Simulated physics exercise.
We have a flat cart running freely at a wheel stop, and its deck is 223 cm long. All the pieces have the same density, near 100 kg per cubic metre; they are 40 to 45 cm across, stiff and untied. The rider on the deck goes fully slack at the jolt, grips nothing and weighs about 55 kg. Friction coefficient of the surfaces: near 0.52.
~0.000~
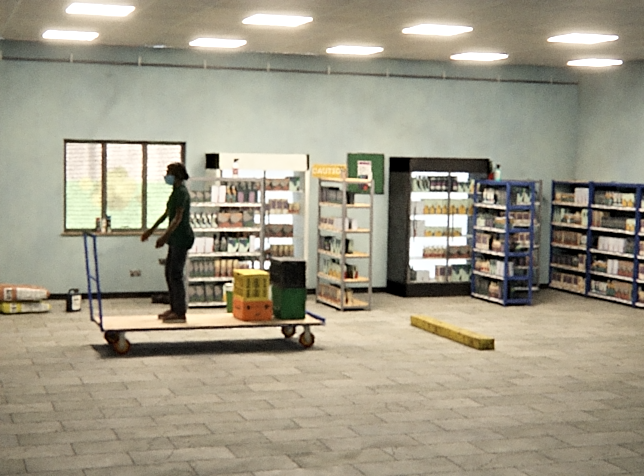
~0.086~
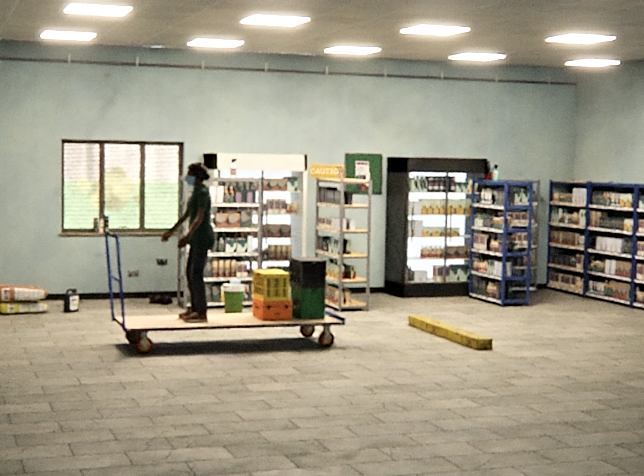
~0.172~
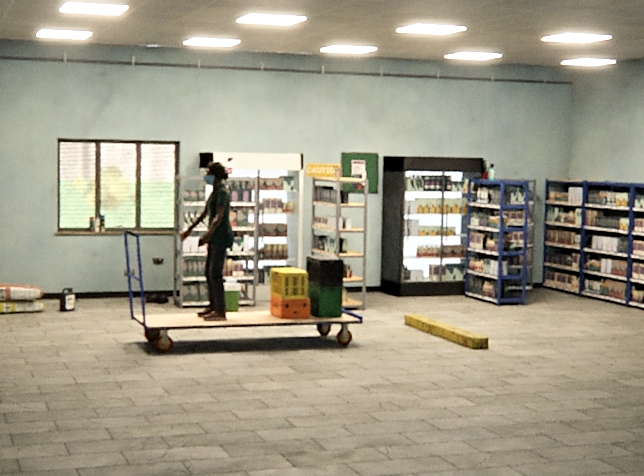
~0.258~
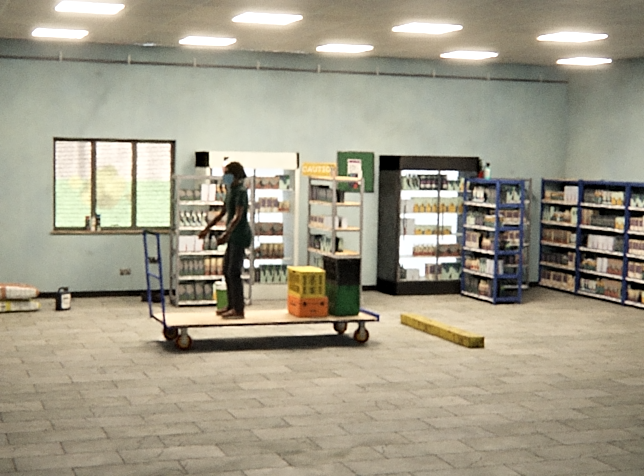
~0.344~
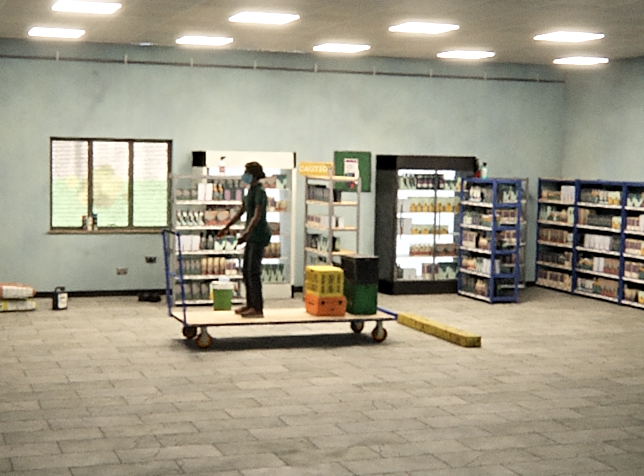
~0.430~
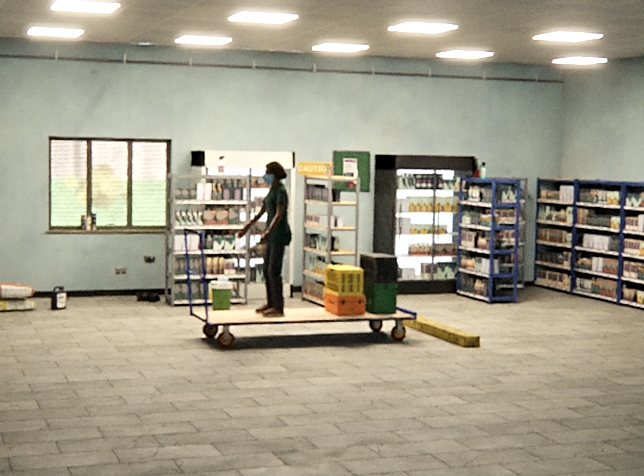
A flat cart carrying a standing masked person and stacked crates rolls right across the floor.
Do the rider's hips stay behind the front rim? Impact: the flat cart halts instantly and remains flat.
My bet is it gets over the edge.
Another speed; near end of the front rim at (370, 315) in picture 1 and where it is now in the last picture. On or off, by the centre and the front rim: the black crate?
Lab note: Black - leaves the load.
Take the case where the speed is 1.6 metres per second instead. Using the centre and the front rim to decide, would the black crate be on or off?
Then the black one would not stay put.
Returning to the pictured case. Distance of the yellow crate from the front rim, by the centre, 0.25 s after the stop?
Behind the rim, near 30 cm.
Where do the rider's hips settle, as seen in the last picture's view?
Around (447, 314).
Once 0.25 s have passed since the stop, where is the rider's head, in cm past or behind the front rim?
About 80 cm behind the rim.
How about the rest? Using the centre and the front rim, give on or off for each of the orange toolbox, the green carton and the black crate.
End state - orange: Stays put, green: Comes away, black: Comes away.
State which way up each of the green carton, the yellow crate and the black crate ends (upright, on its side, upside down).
At rest: Green sideways; yellow inverted; black standing.
Impact comes at 0.58 s.
After 1.13 s the rider's hips are 27 cm behind the rim, near (414, 282) in the last picture's view.
After 1.58 s the rider's hips are 11 cm past the rim, near (445, 303) in the last picture's view.
At rest, 2.9 s, past the rim, green carton, black crate, yellow crate and the rider's hips; behind it, orange toolbox.
